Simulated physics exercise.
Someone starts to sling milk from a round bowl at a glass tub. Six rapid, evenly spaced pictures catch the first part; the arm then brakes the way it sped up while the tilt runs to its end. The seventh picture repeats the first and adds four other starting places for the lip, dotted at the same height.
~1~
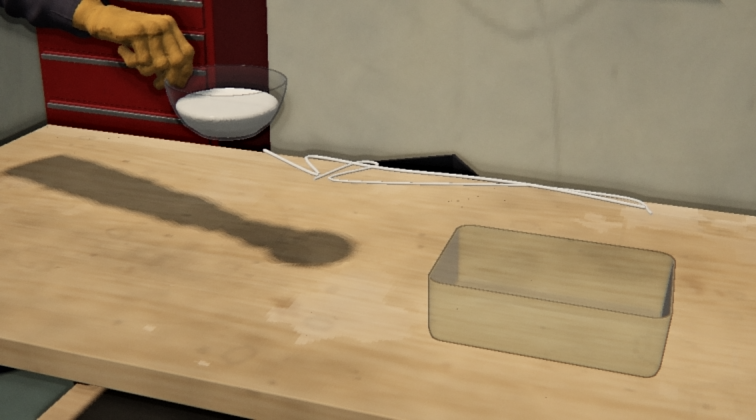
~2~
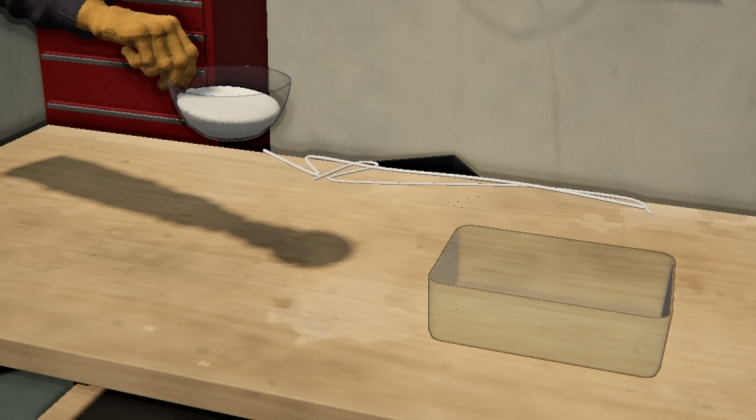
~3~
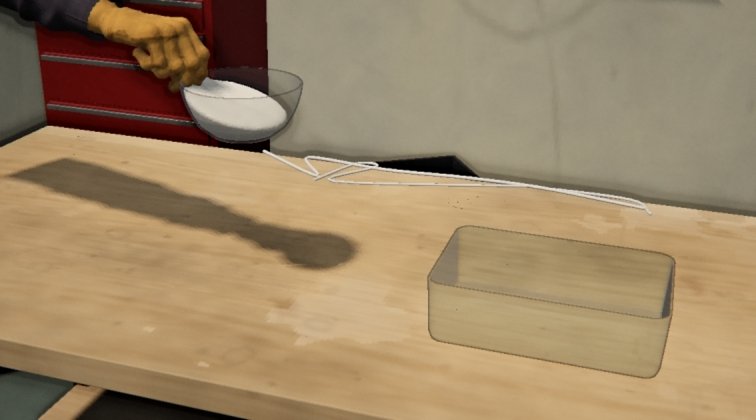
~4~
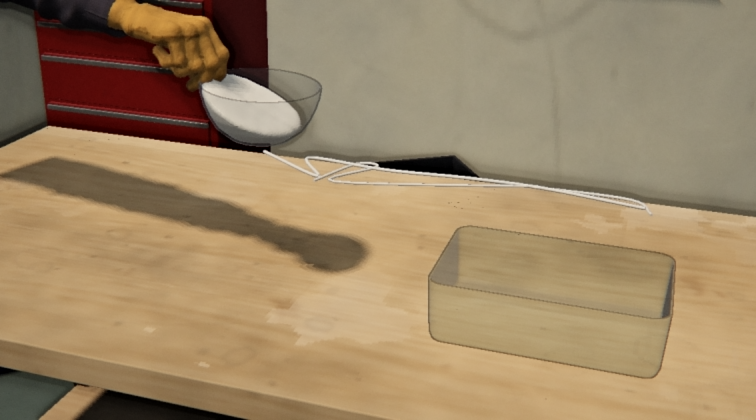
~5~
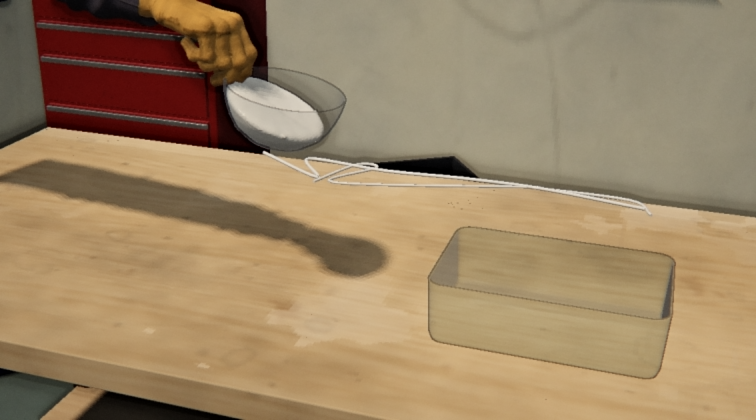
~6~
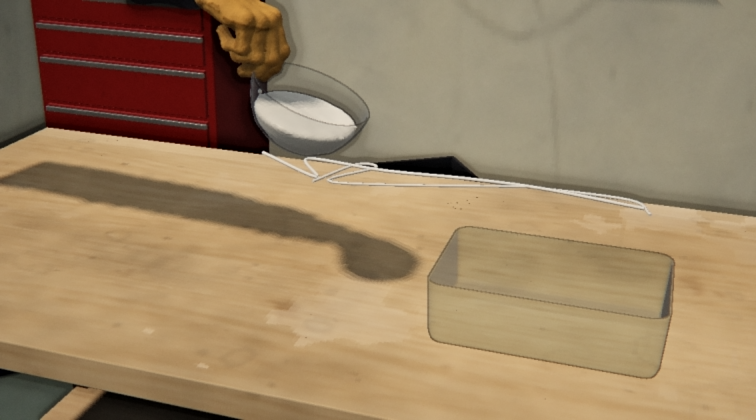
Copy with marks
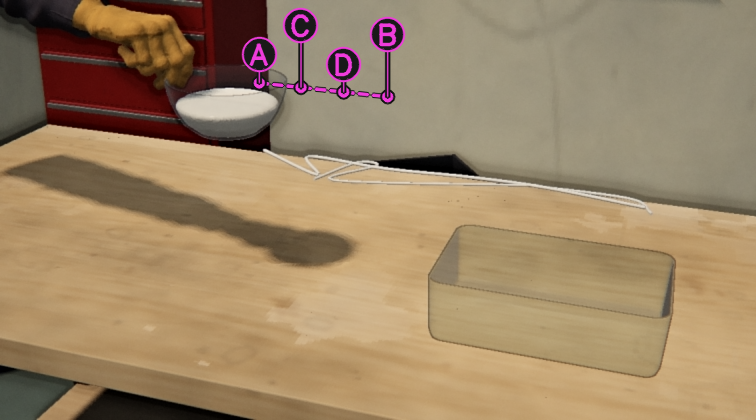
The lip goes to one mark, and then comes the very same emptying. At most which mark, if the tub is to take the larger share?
Choose A.
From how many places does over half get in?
All four.
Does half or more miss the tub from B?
No, not at all.
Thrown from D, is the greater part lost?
No.
In magenta, A at (259, 82); B at (387, 96); C at (300, 87); D at (343, 92).
With A, about 66 % lands in the tub, 24 % falls short and 10 % goes beside or beyond.
With B, about 83 % lands in the tub, 9 % falls short and 9 % goes beside or beyond.
With C, about 80 % lands in the tub, 7 % falls short and 13 % goes beside or beyond.
With D, about 79 % lands in the tub, 4 % falls short and 17 % goes beside or beyond.
